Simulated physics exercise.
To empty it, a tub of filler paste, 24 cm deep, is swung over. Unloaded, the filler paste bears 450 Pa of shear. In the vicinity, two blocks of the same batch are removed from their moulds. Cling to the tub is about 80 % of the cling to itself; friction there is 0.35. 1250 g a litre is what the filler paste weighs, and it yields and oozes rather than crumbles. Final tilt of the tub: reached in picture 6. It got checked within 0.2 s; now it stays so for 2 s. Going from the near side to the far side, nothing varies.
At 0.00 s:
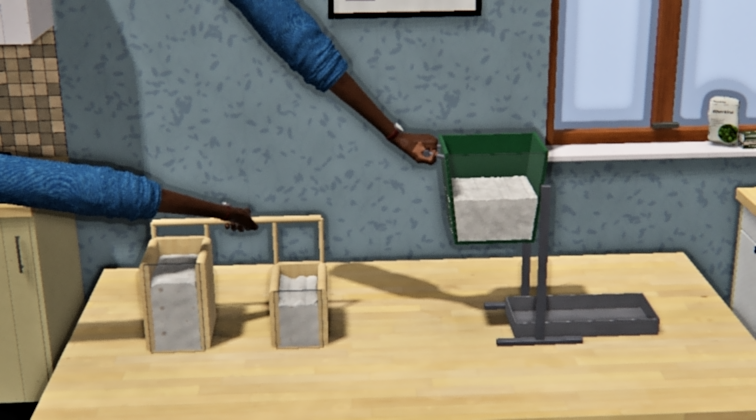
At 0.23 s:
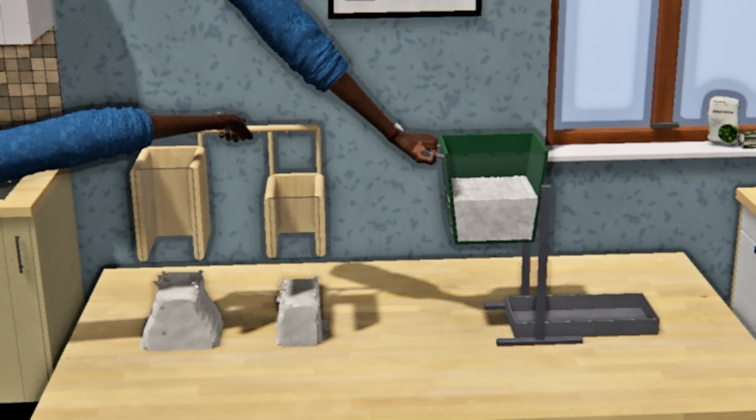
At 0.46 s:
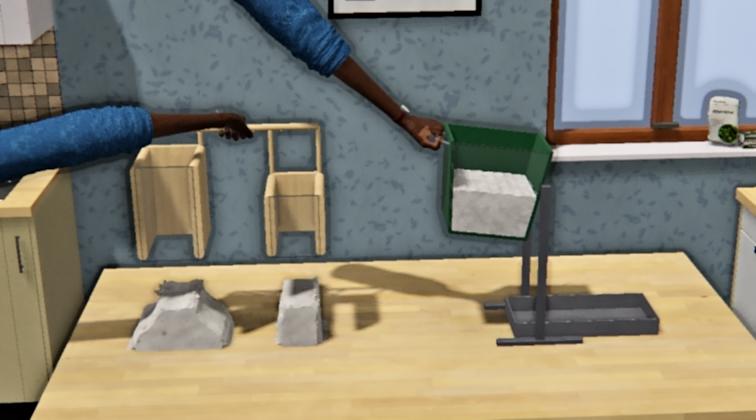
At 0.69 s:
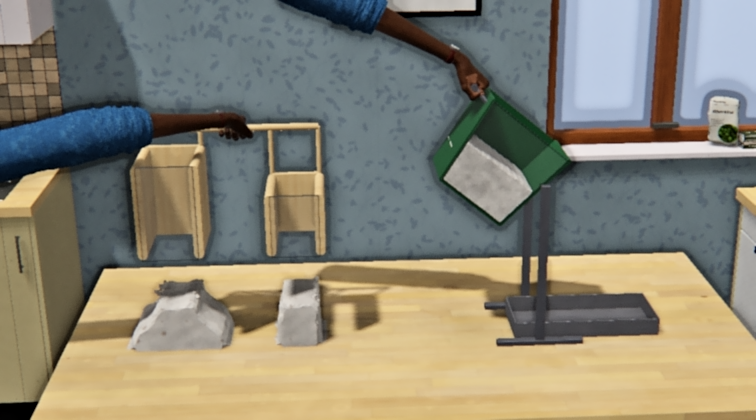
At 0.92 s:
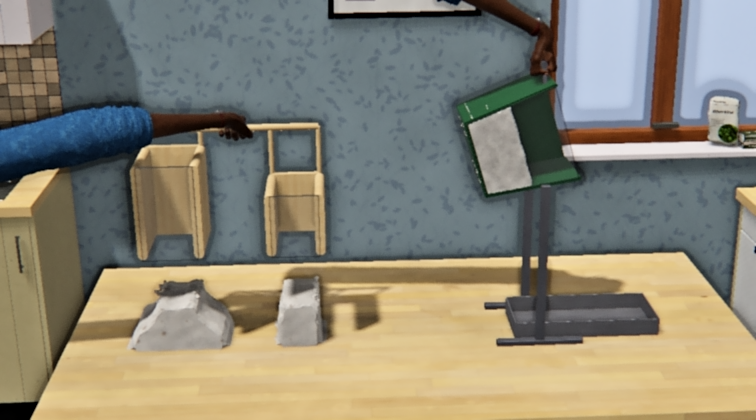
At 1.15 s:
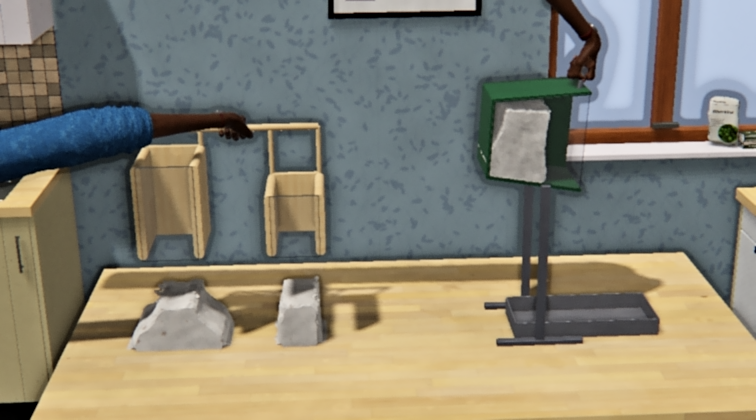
In a kitchen, a hand lifted wooden moulds off two grey blocks, the left one slumping wider and lower, then another hand tilted a green tub of pale paste rightward onto its side.
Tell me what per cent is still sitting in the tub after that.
Roughly 71 % is still there.
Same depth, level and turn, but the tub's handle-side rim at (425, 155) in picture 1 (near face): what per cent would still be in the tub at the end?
That would leave about 50 % in the tub.
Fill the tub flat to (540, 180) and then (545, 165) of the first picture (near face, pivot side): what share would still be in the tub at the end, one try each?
Respectively 50 percent and 40 percent.
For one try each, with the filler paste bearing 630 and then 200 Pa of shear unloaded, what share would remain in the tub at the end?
Try one gives 100 per cent, try two gives 40 per cent.
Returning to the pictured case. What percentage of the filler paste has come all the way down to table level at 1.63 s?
Some 0 % has got all the way down.
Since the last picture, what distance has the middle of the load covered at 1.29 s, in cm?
Displacement noted: Approx. 5 cm... about that.
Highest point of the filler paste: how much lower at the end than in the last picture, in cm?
Some 11 cm.
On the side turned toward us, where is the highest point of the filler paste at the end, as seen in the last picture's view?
The highest point sits at around (514, 150).
After 1.29 s, the tub is at 93 degrees and holds 100 %.
After 1.46 s, the tub is at 93 degrees and holds 85 %.
After 1.63 s, the tub is at 93 degrees and holds 72 %.
After 1.80 s, the tub is at 93 degrees and holds 71 %.
After 3.15 s, at the end, the tub is at 93 degrees and holds 71 %.
